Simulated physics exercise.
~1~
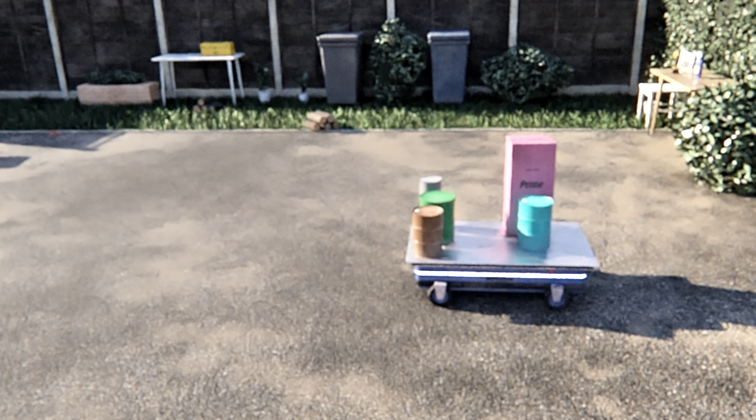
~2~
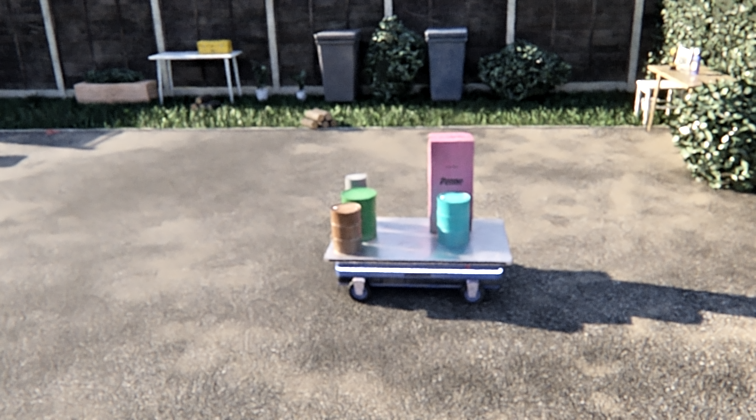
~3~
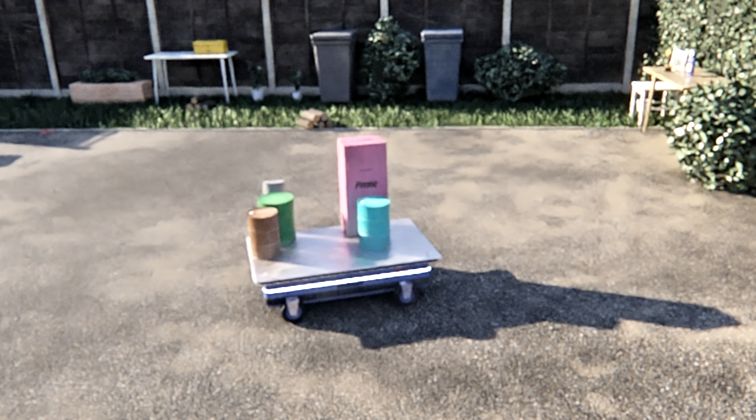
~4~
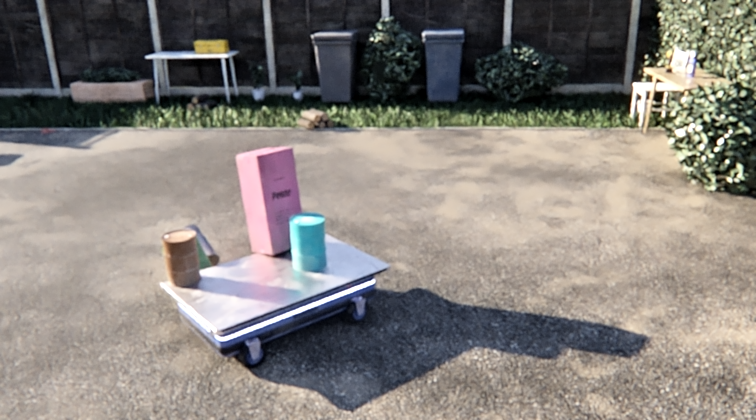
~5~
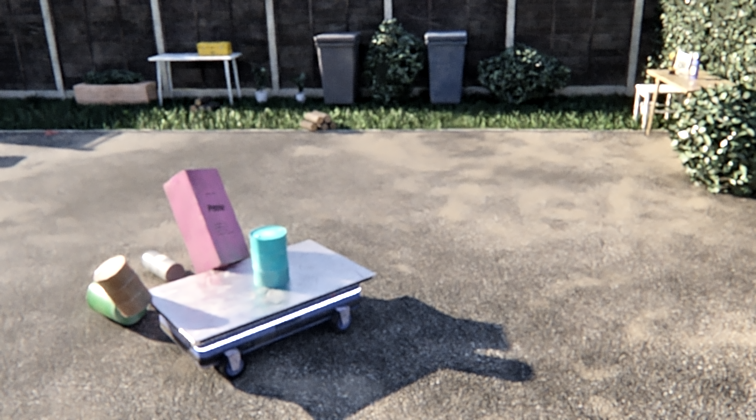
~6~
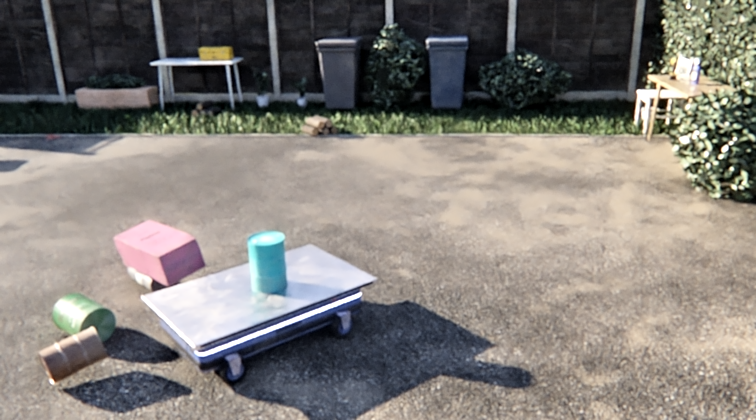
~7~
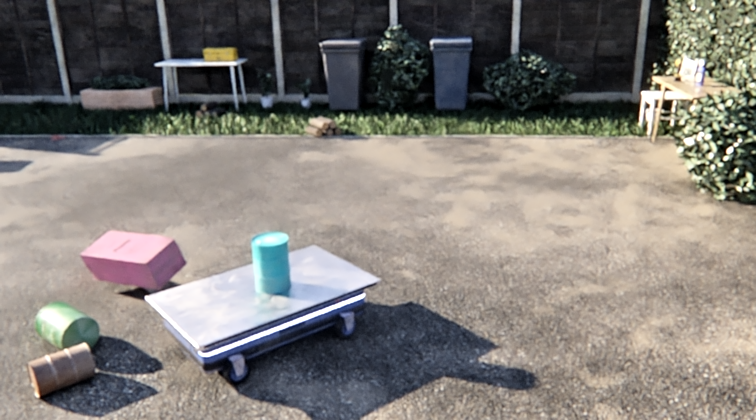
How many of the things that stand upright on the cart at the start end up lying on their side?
Four of them end up on their side, namely the pink box and the grey, green and brown containers.
A paved yard with a dark fence, two bins and shrubs at the back is seen from a slightly swaying, raised viewpoint. A flat cart rolls left carrying a tall pink box at the back, a turquoise canister in front of it, and brown, green and grey containers on the left. As the cart curves toward the viewer, the grey and green containers tip off the far left side. The pink box leans and topples after them, and the brown canister drops off too. The cart stops with only the turquoise canister upright on its deck, the fallen things lying beyond its left side.
